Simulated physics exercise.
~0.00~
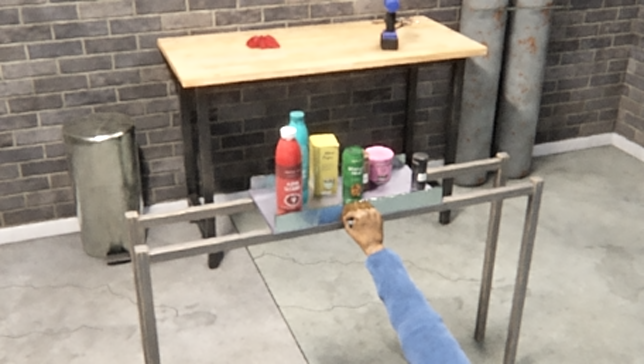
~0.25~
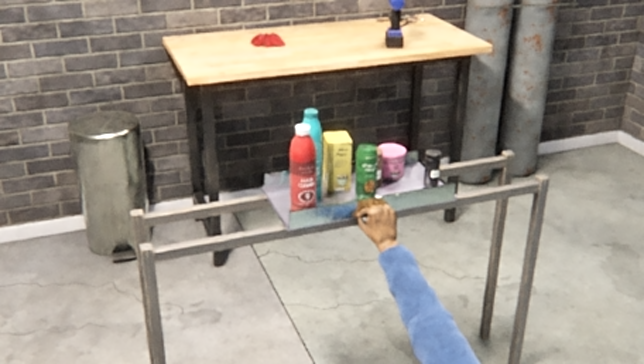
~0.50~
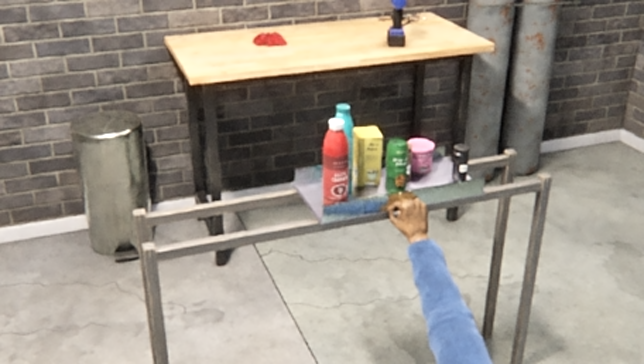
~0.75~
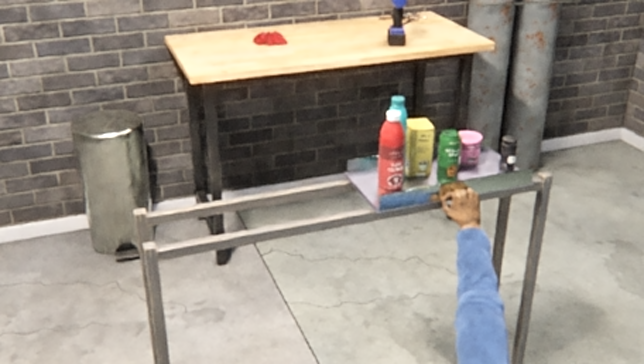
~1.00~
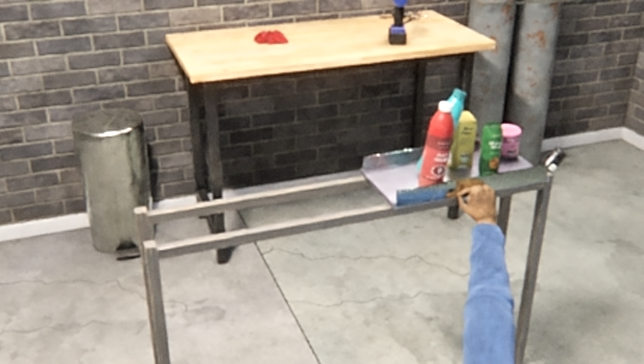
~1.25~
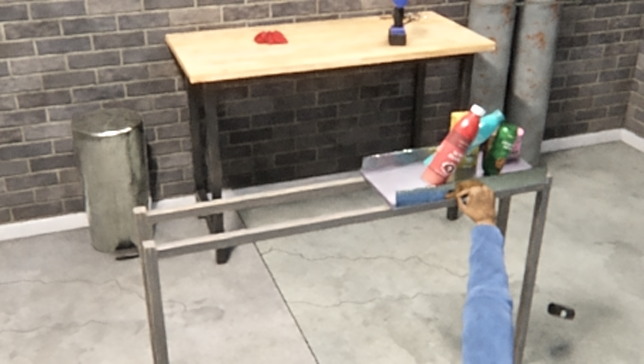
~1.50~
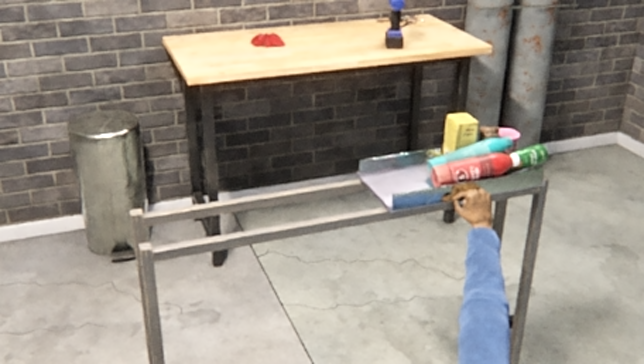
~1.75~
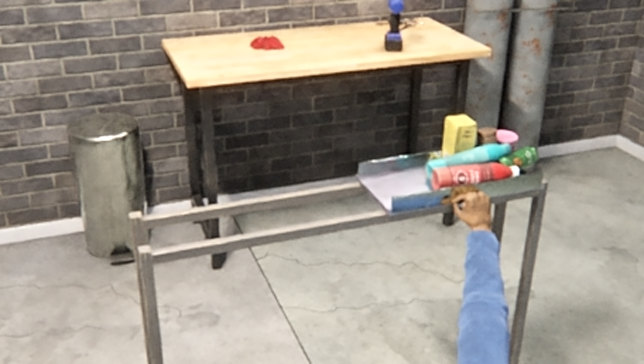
In a room with grey brick walls and a concrete floor, a hand in a blue sleeve holds the front of a shallow tray of bottles and containers resting on a metal frame. The arm slides the tray to the right, faster as it goes, with everything still upright. As it stops at the right end, the red and turquoise bottles lean right and the small black shaker tips off, dropping to the floor. The two bottles and the green can topple onto their sides. They stay lying on the tray, beside the upright yellow carton and a pink tin.
